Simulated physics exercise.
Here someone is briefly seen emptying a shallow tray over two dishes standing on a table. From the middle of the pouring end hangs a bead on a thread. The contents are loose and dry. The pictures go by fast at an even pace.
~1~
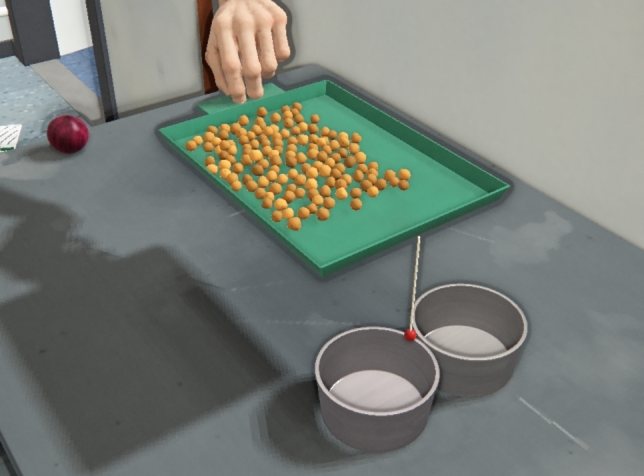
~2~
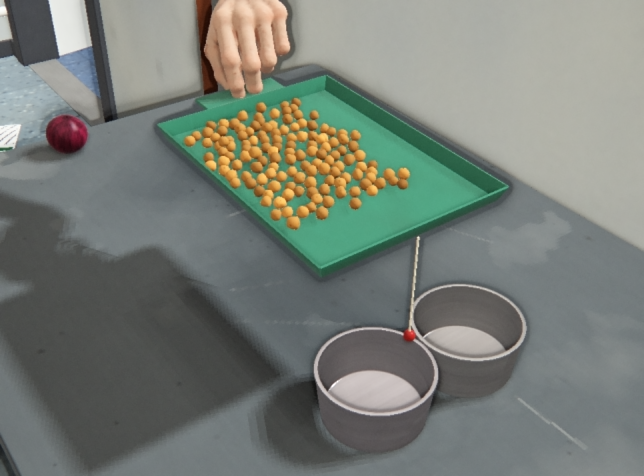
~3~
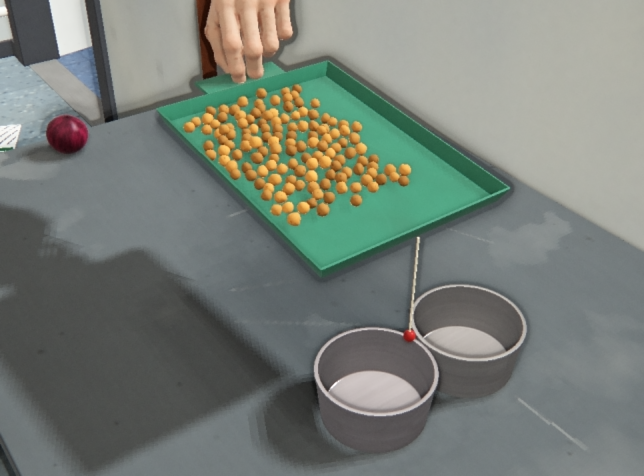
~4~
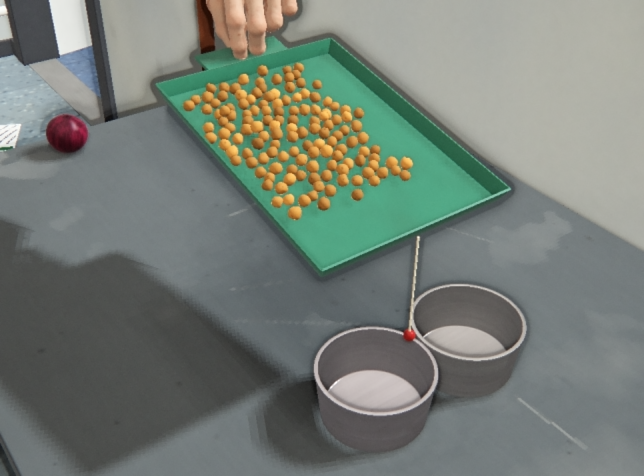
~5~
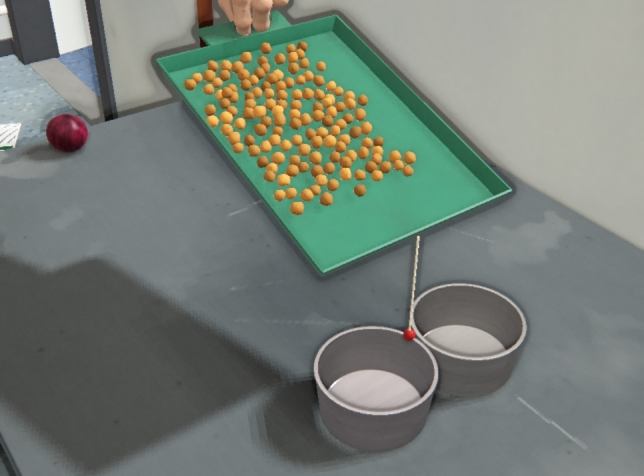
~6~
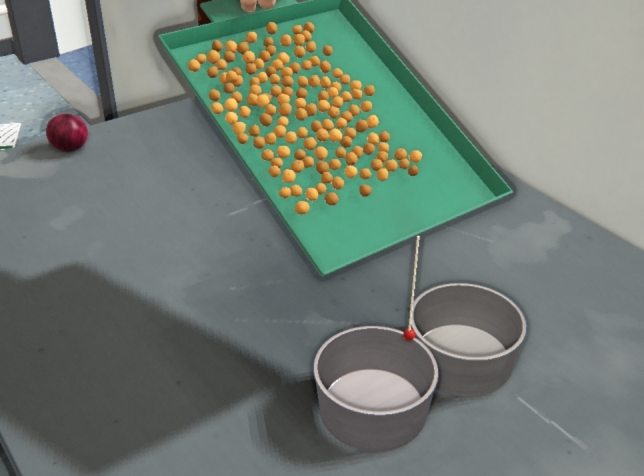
A hand lifted the far end of a green tray of roasted chickpeas, tilting it gradually steeper, while the chickpeas shifted only slightly and the two grey dishes and red bead below stayed still.
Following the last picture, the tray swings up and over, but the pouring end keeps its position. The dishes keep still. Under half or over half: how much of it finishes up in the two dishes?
Catch is a minority.
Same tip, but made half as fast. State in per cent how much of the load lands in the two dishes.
Result: About 40 per cent.
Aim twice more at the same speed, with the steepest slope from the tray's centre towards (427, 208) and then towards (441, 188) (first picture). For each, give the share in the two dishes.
So it's 50 percent with the first slope and 70 percent with the other.
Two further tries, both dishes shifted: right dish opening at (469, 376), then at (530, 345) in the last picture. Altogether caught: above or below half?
At place one the greater share; at place two the greater share.
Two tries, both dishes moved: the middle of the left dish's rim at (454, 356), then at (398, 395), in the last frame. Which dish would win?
It comes out as the dish further left in the first try and the dish further left in the second.
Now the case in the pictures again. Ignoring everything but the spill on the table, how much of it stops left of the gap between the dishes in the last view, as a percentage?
Left fraction: Around 30 per cent.
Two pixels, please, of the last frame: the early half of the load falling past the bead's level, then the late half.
First around (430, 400), afterwards around (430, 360).
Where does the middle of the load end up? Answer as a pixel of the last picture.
Once nothing moves, the middle sits near (441, 445).
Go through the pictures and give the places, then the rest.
The first frame shows corners of the pouring end near (323, 261) and (500, 185), level; middle of the load near (290, 156), roasted chickpeas; left dish near (415, 422); right dish near (506, 368); bead on its thread near (410, 335).
The second frame shows corners of the pouring end near (322, 262) and (499, 186), level; middle of the load near (290, 153).
The third frame shows corners of the pouring end near (323, 263) and (501, 186), tipped barely, level across its low end; middle of the load near (290, 144).
The fourth frame shows corners of the pouring end near (324, 263) and (502, 187), tipped a little, level across its low end; middle of the load near (292, 129).
The fifth frame shows corners of the pouring end near (325, 264) and (503, 188), tipped clearly, level across its low end; middle of the load near (295, 115).
The sixth frame shows corners of the pouring end near (326, 265) and (504, 189), tipped clearly, level across its low end; middle of the load near (300, 104), a little on the move; left dish near (413, 422); right dish near (505, 368).
Shortly afterwards, tray tipped steeply; near two thirds on the tray; only a few in the left dish; near a third in the air.
Next, tray tipped past a quarter turn; only a few on the tray; a little in the left dish; a little in the right dish; near half outside both; near a quarter in the air.
Some moments later, tray tipped past a quarter turn; near a quarter in the left dish; a little in the right dish; near two thirds outside both.
In the end, tray tipped past a quarter turn; near a quarter in the left dish; a little in the right dish; near two thirds outside both.
